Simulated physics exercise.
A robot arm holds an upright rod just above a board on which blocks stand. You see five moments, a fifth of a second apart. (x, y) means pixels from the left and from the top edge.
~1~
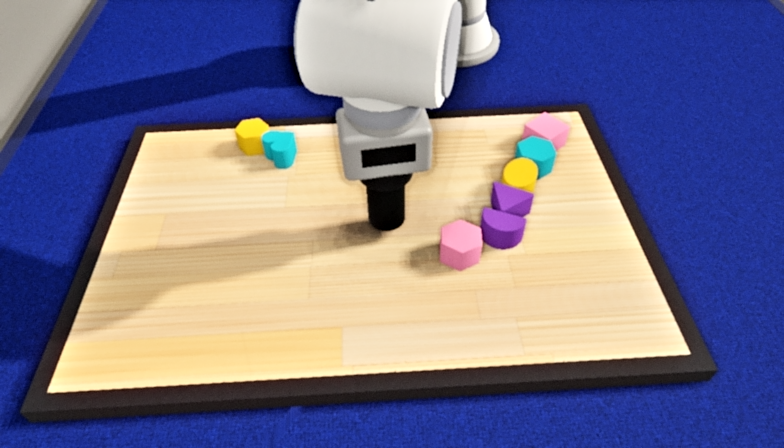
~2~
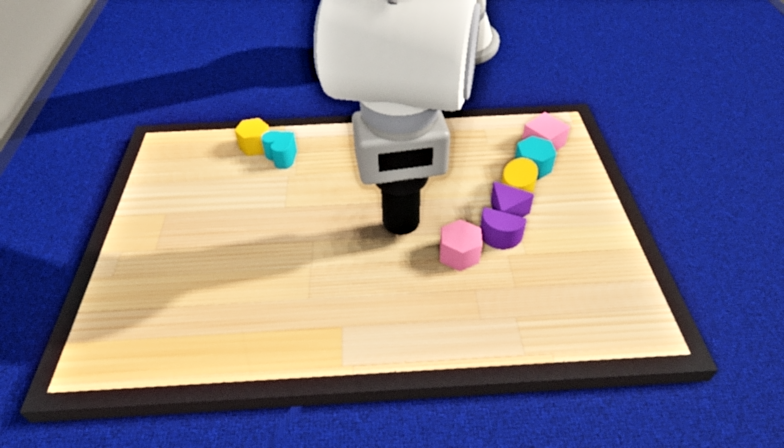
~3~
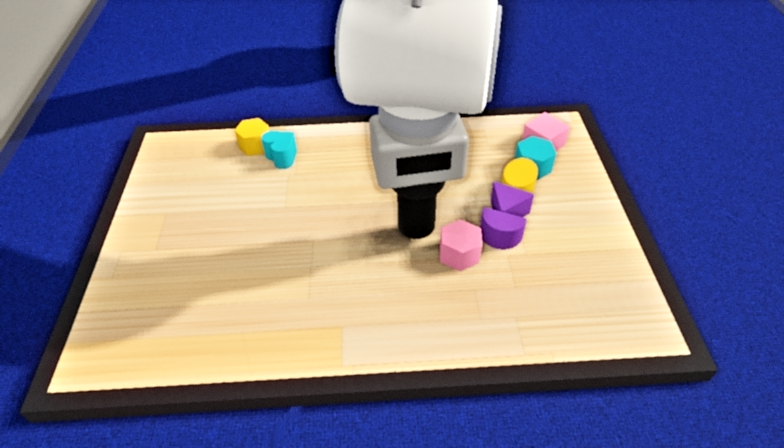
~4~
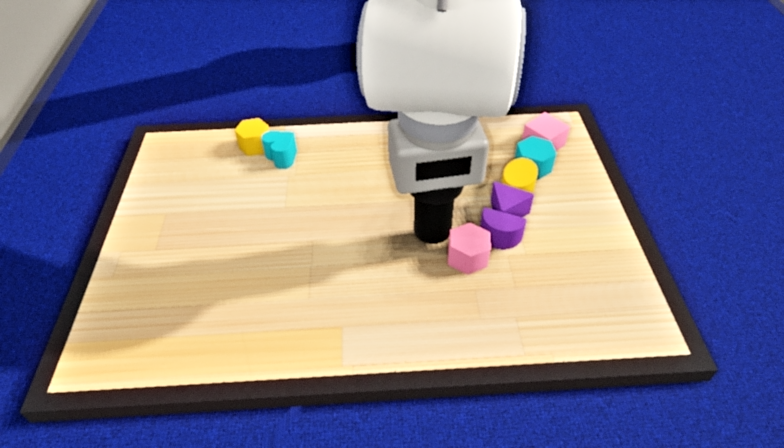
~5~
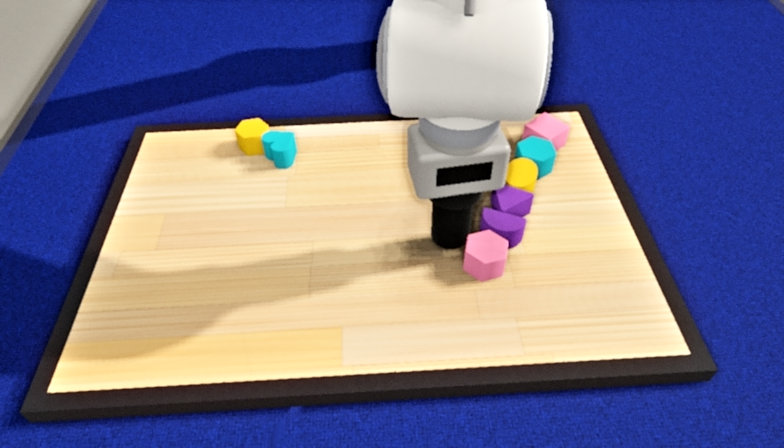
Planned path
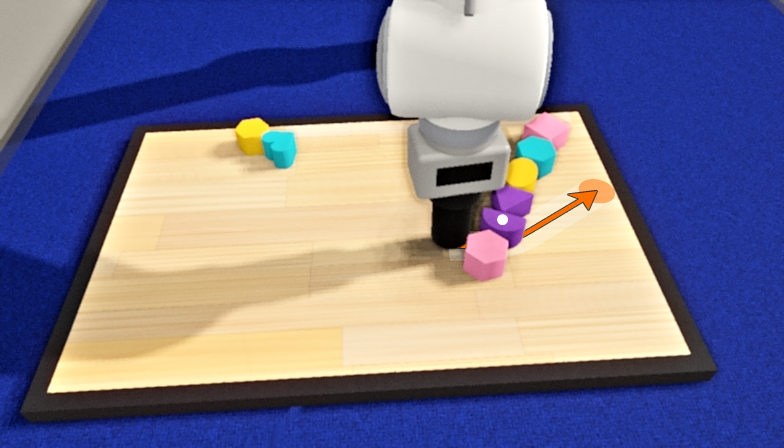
Robot arm moving a black rod rightward across a wooden board, then pushing a pink hexagonal block slightly to the right.
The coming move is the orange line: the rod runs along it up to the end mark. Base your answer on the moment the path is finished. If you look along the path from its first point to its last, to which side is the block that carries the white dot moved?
It is pushed towards the right-hand side.
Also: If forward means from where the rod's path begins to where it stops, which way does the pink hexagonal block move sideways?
Shifted right.
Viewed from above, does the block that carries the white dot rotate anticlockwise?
No
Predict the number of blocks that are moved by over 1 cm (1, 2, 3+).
It looks like three or more blocks will be pushed more than about 1 cm.
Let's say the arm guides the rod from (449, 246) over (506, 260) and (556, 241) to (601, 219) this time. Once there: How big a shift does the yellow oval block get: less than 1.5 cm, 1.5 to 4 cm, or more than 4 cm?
Below 1.5 cm.
Path on the board, from (449, 246) via (510, 240) and (556, 215), ending at (597, 191); the dot is on the purple half-round block.
On the path given first. One third of the way, rod at (512, 231); pink hexagonal block at (514, 254), turned 65° clockwise; purple half-round block at (553, 221); purple triangular piece at (528, 197), turned 65° anticlockwise.
Two thirds of the way, rod at (559, 206); pink hexagonal block at (514, 254), turned 65° clockwise; purple half-round block at (591, 214), turned 75° clockwise; purple triangular piece at (551, 174), turned 105° anticlockwise.
At the end, rod at (600, 181); pink hexagonal block at (514, 254), turned 65° clockwise; purple half-round block at (592, 214), turned 80° clockwise; purple triangular piece at (552, 171), turned 120° anticlockwise; turquoise hexagonal block at (534, 145).
